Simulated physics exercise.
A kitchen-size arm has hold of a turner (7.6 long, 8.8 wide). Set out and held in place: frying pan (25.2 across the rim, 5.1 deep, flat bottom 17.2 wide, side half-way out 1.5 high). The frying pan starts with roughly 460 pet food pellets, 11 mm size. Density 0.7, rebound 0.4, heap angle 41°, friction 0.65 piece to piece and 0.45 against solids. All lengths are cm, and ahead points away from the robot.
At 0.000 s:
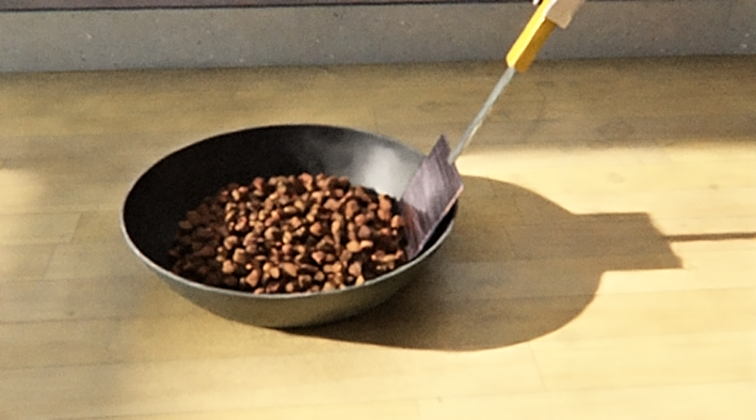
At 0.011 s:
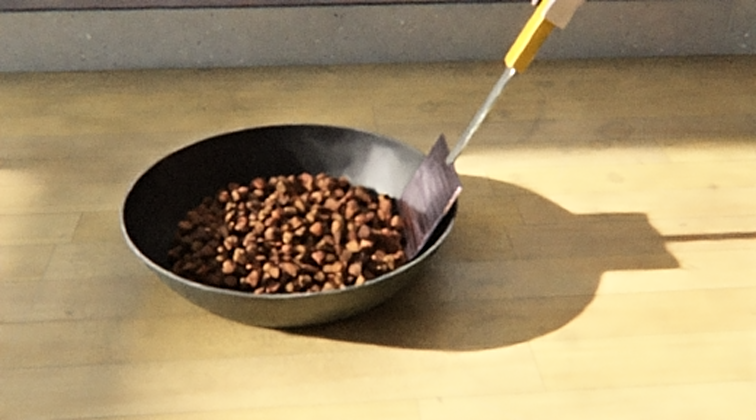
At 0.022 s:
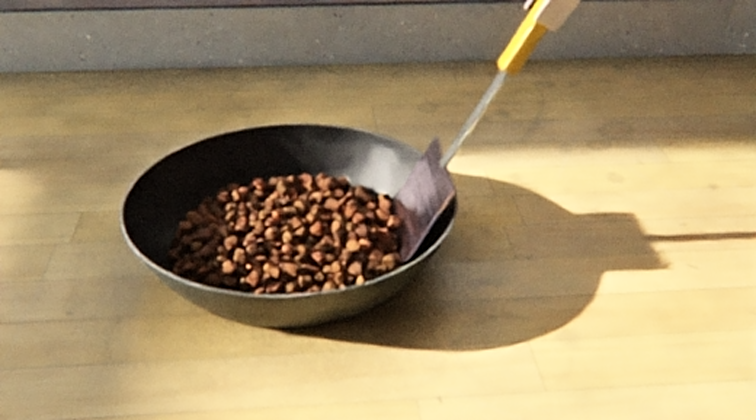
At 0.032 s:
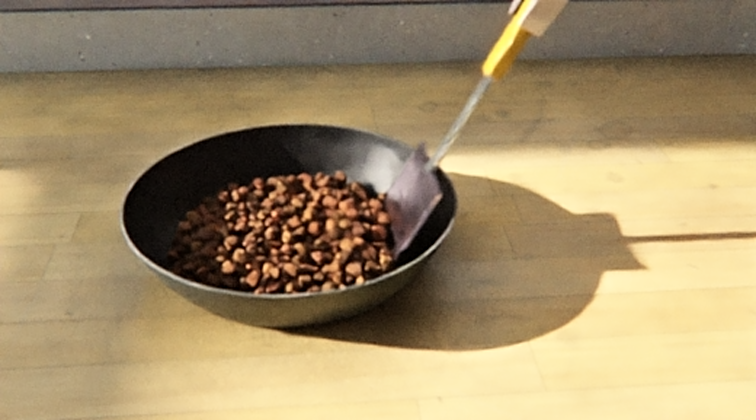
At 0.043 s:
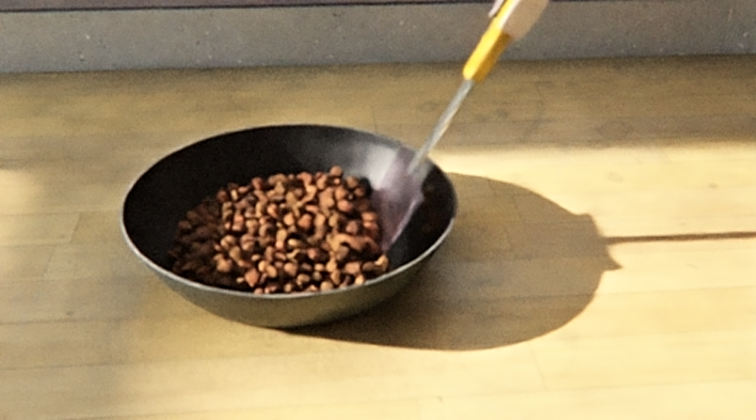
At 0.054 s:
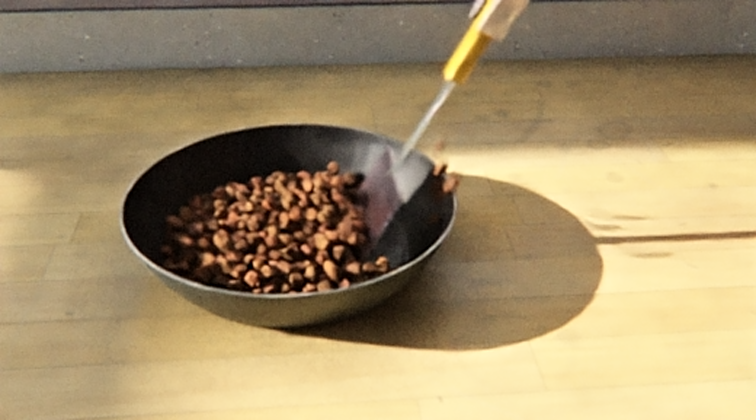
We see a black frying pan of brown pet food pellets on a sunlit wooden surface as a turner with a yellow handle, at the pan's right side, moves left into the heap, pushing pellets leftward and tossing a few up near the right rim.
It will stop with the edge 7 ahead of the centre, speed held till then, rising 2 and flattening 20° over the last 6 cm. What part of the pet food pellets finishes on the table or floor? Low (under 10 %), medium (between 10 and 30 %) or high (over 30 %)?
A medium share, between 10 and 30 %, ends on the table or floor.
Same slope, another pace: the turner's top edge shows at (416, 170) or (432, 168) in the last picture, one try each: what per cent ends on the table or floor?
About 5 and 5 per cent.
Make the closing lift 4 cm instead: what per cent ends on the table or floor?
Some 25 per cent.
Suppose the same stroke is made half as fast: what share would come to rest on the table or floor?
It would be near 5 per cent.
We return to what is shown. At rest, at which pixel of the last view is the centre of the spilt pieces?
At about (71, 252).
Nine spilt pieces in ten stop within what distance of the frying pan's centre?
Some 25 cm.
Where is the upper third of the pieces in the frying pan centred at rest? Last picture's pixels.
Near (173, 215).
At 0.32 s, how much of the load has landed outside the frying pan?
Roughly 15 per cent.
After 0.08 s, sloping 61°, highest piece 17 above the table; 457 in the frying pan, 5 on the blade or in flight.
After 0.11 s, sloping 55°, highest piece 25 above the table; 455 in the frying pan, 7 on the blade or in flight.
After 0.32 s, sloping 41°, highest piece 69 above the table; 381 in the frying pan, 68 on the table or floor, 13 on the blade or in flight.
After 1.37 s, sloping 41°, highest piece 6 above the table; 380 in the frying pan, 82 on the table or floor.
At rest, 380 in the frying pan, 82 on the table or floor. That is 18 % on the table or floor.
